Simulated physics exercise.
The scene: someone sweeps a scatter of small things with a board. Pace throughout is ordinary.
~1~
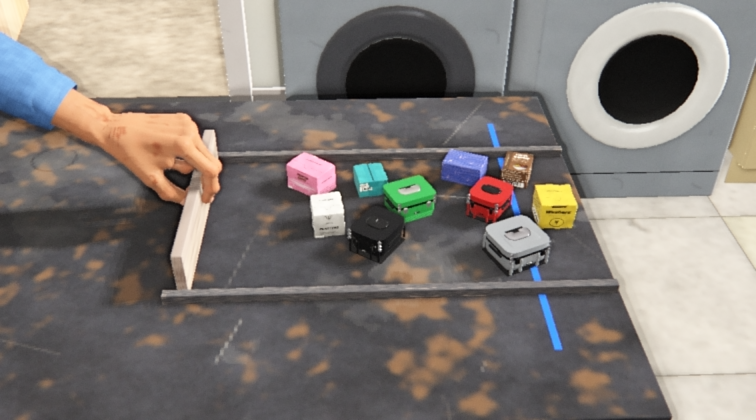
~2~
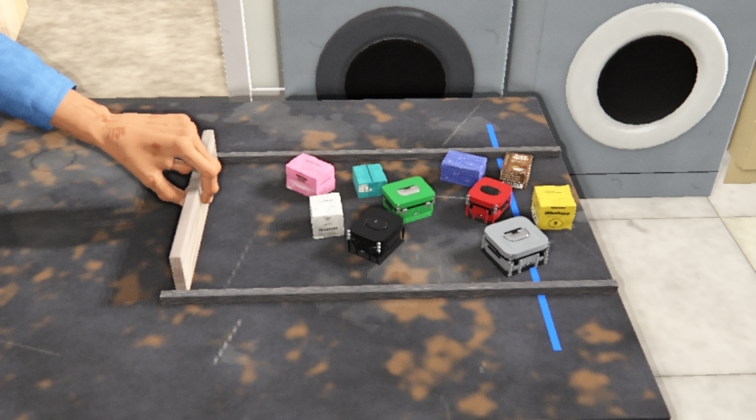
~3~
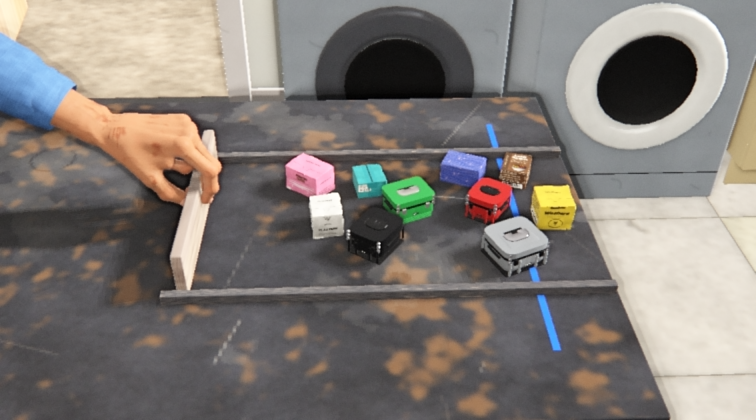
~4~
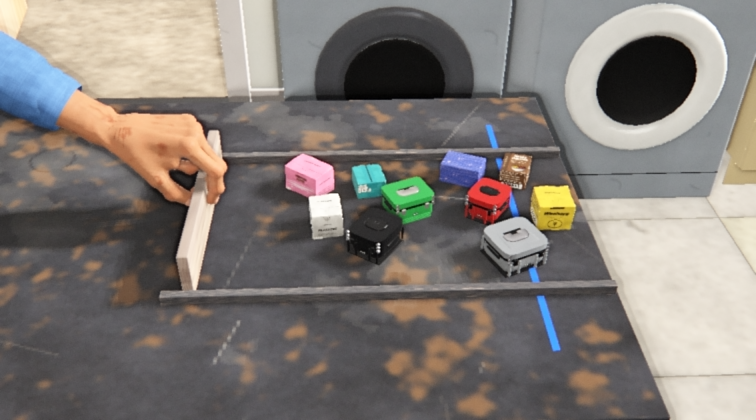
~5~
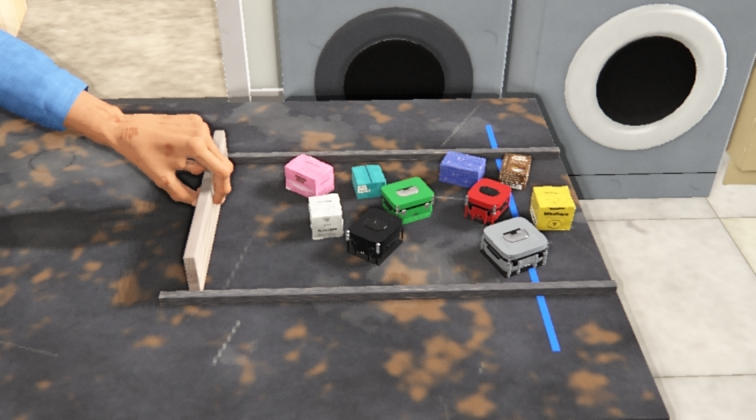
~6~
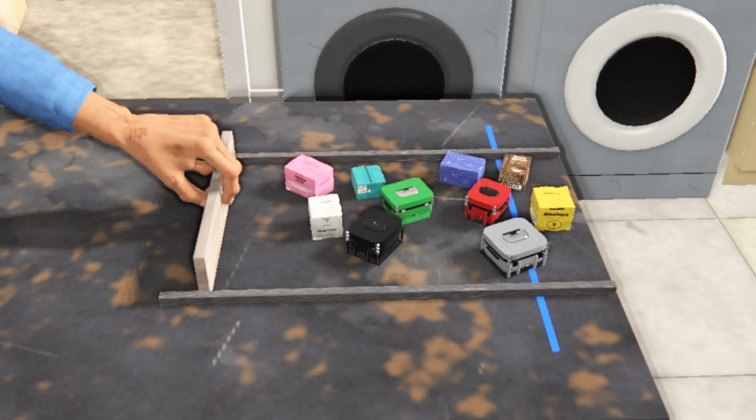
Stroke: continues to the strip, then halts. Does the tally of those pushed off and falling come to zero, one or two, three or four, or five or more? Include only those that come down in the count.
Mind you, the pieces that take the plunge come to three or four.
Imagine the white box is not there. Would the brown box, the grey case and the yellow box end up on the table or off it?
Brown box down; grey case still up; yellow box down.
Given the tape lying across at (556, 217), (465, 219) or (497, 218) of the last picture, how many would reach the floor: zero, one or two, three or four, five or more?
In order: More than four, 1 or 2, 1 or 2.
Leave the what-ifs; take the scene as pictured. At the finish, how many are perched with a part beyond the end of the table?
The answer comes to 3.
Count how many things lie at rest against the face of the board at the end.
It ends up touching 3.
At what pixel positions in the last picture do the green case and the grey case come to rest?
The first sits around (561, 197), while the other sits around (601, 247).
A little later, none off yet; yellow box at rest near (551, 209); brown box at rest near (514, 172); grey case at rest near (514, 247).
Next, none off yet; yellow box moving near (555, 209); brown box shifted a little near (529, 174); grey case moving near (520, 246).
When it is over, the number that fall off is three or four; down, red case, brown box and yellow box.
